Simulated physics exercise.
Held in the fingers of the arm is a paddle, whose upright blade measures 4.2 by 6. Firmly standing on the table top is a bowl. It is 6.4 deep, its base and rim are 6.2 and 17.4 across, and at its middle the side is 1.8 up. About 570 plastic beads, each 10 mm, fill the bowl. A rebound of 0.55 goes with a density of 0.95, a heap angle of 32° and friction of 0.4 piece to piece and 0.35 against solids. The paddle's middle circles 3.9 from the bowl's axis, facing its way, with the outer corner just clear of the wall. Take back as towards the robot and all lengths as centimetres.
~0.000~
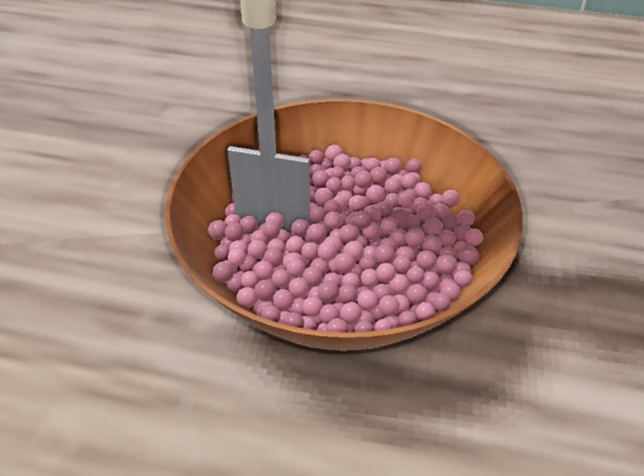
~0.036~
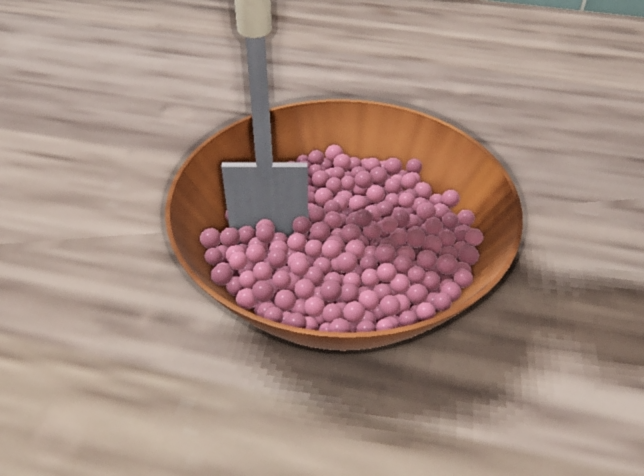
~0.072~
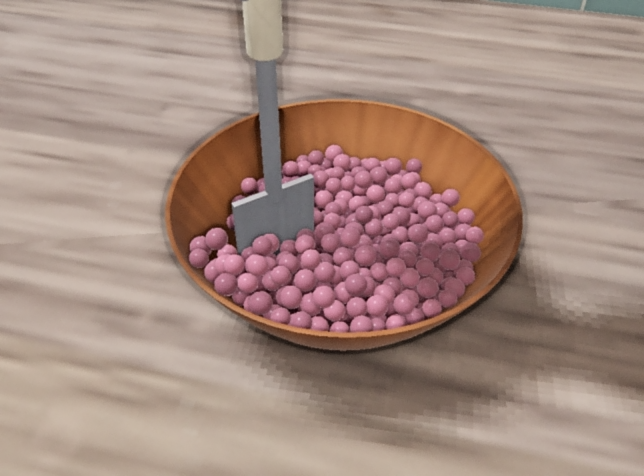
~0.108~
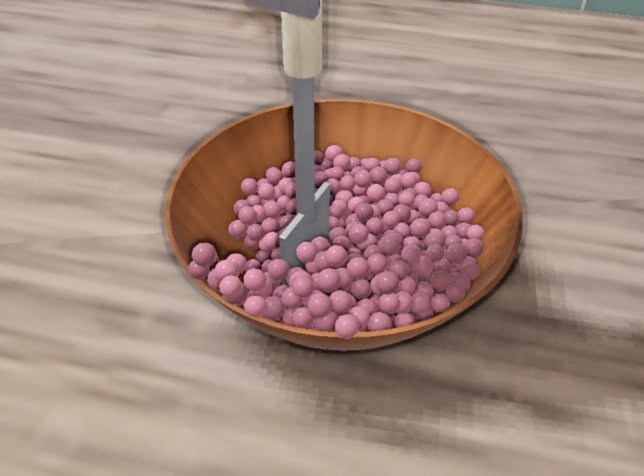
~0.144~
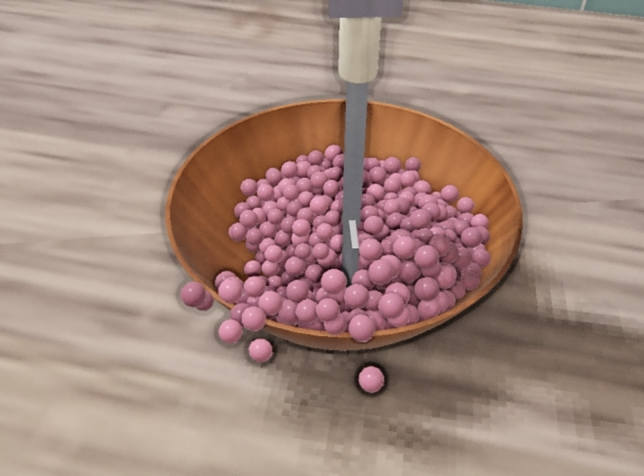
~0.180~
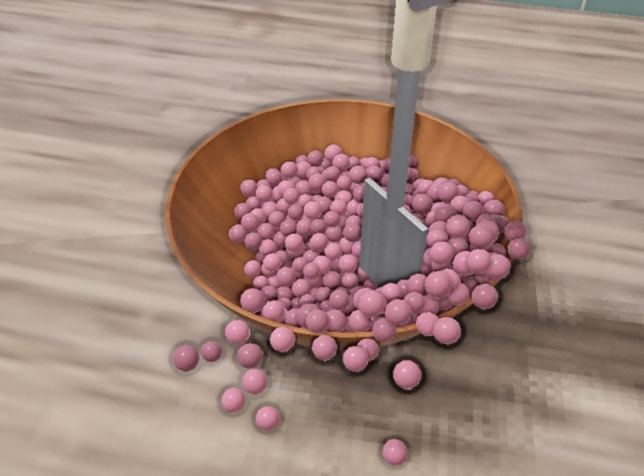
On a wood-grained tabletop, a flat gray paddle swept around through pink beads in a brown bowl, from the left along the near side to the right, pushing some over the rim.
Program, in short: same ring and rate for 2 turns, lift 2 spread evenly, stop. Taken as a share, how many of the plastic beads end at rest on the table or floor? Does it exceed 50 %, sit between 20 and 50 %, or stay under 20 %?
It sits between 20 and 50 %.
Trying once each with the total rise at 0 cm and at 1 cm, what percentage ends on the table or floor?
Some 50 and some 40 per cent.
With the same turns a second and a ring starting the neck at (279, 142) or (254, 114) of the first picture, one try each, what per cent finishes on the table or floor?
Around 30 per cent on the first try, around 30 per cent on the second.
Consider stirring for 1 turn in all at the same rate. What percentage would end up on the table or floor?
Roughly 25 percent would end up there.
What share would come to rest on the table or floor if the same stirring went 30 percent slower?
My guess is about 20 per cent.
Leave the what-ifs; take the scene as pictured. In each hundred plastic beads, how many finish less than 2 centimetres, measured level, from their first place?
That comes to some 30 per cent.
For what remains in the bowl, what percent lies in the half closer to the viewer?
Around 50 percent of it.
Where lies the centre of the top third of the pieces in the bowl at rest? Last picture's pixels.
Centre of top third: Approx. (350, 247).
By 0.44 s, 4° round, highest piece 10 above the table; 424 in the bowl, 112 on the table or floor, 37 in flight or on the tool.
By 0.70 s, 230° round, highest piece 7 above the table; 391 in the bowl, 178 on the table or floor, 4 in flight or on the tool.
By 1.03 s, 0° round, highest piece 6 above the table; 391 in the bowl, 182 on the table or floor.
By 1.73 s, 0° round, highest piece 6 above the table; 391 in the bowl, 182 on the table or floor.
Final count, 391 in the bowl, 182 on the table or floor. That is 32 % on the table or floor.
